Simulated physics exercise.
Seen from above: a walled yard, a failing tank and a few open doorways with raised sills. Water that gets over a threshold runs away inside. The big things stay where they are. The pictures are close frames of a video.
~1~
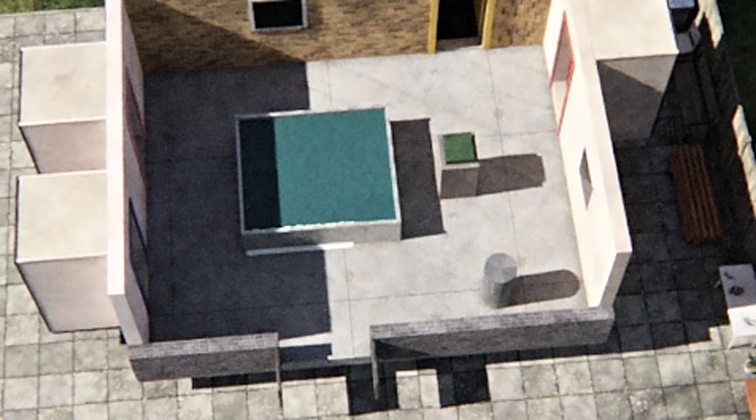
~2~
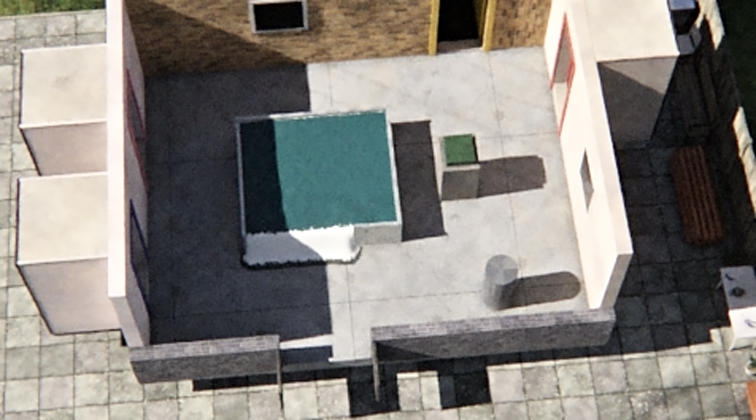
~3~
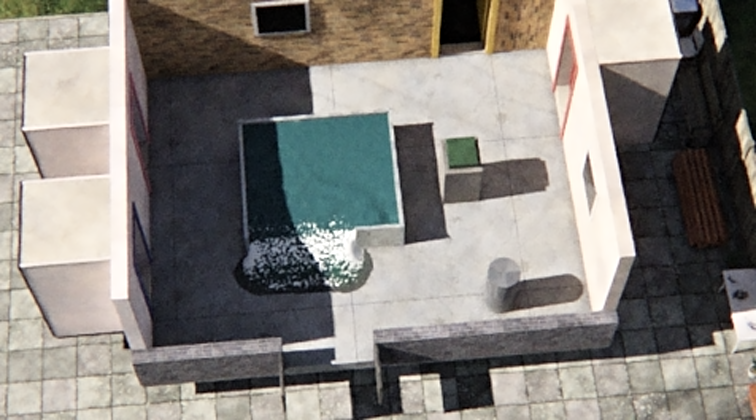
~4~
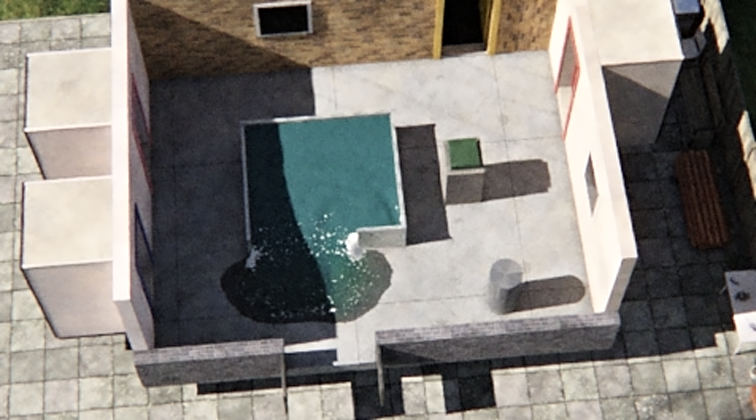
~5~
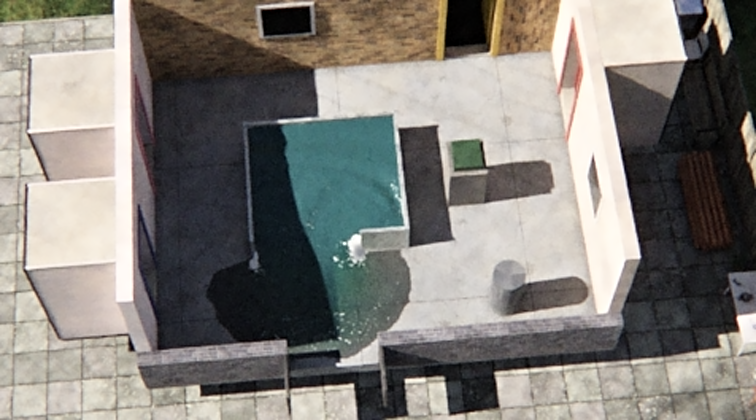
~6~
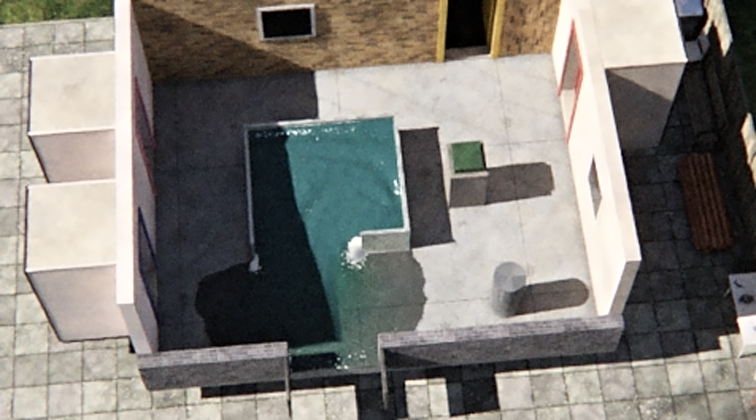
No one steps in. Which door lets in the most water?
The blue doorway takes the most.
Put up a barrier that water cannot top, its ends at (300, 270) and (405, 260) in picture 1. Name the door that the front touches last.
The one in yellow.
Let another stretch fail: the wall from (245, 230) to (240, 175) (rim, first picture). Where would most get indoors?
Most goes in at the blue one.
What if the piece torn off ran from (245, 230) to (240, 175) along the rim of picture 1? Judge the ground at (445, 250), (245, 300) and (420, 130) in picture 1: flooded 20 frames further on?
In turn: Dry, under water, clear.
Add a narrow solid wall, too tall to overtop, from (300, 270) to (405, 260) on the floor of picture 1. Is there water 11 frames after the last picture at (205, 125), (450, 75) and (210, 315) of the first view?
In that order: Dry, free of water, awash.
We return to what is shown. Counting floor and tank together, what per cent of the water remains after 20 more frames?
I make it 70 per cent.
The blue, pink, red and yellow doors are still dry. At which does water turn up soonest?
First comes the blue door.
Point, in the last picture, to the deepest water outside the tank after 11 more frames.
Roughly at (170, 369).
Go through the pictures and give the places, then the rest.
The first picture shows the water tank at (316, 170) is whole and still.
In the second picture, the front is at (246, 261), out from the gap at (300, 241).
In the third picture, water pours out at (303, 245) and has run to (243, 280).
In the fourth picture, water pours out at (305, 247) and has run to (235, 301).
In the fifth picture, water pours out at (308, 248) and has run to a hidden place.
In the sixth picture, water pours out at (308, 250) and has run to a hidden place.
A moment on, water covers 20 % of the floor; pink door not reached, red door not reached, blue door not reached, yellow door not reached.
Next, water covers 25 % of the floor; pink door not reached, red door not reached, blue door wet at the sill, nothing in, yellow door not reached.
Then, water covers 45 % of the floor; pink door wet at the sill, nothing in, red door not reached, blue door some in, yellow door not reached.
Later, water covers 65 % of the floor; pink door wet at the sill, nothing in, red door not reached, blue door a lot in, yellow door not reached.
In the end, water covers 95 % of the floor; pink door wet at the sill, nothing in, red door wet at the sill, nothing in, blue door a lot in, yellow door wet at the sill, nothing in; the blue door has let in the most.
